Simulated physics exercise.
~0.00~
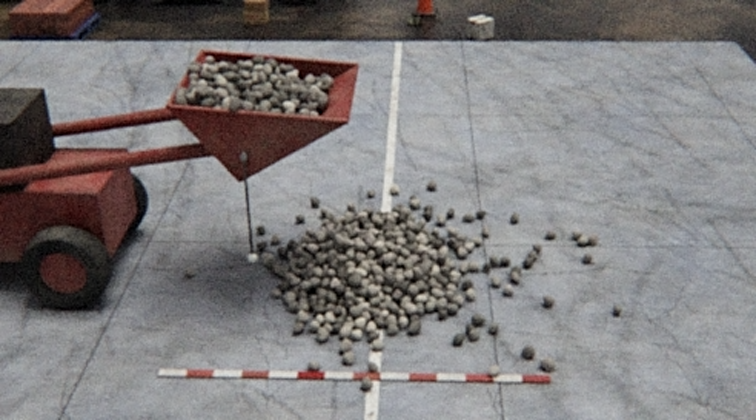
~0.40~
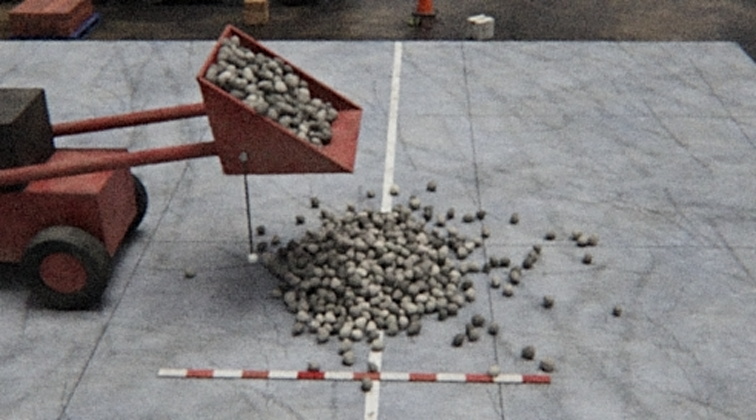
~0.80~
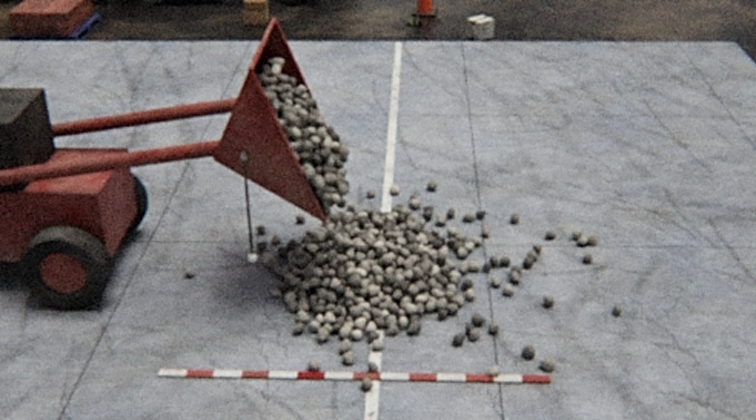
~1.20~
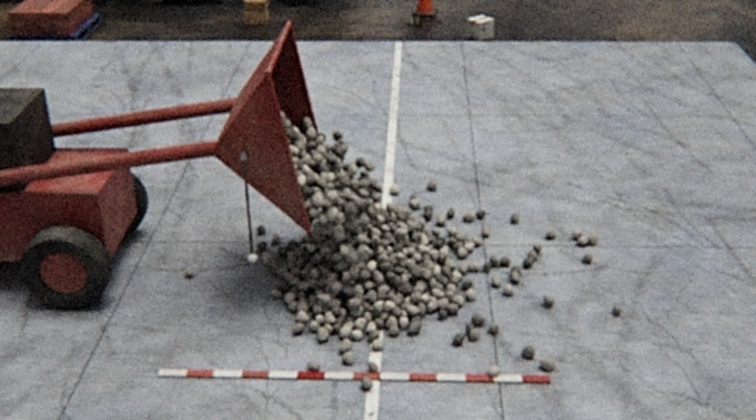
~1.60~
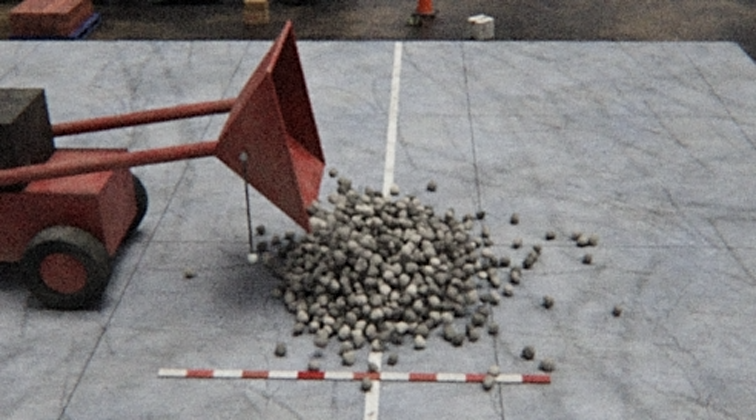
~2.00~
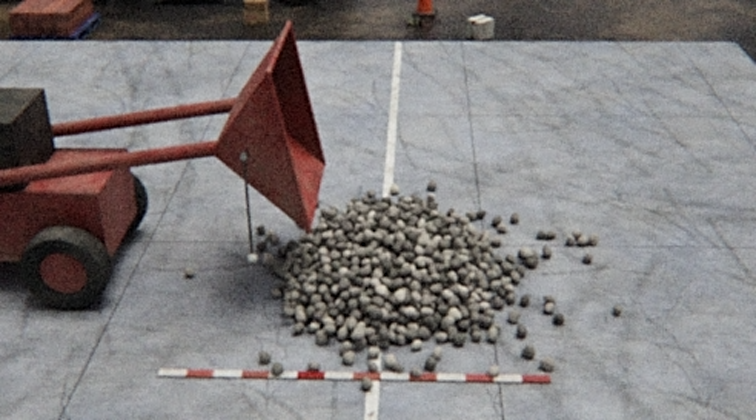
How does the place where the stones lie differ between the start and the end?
At the start the stones are split between the raised bucket and a pile on the ground. At the end they all lie lower down, in one larger heap on the ground across the white line, with some scattered around it.
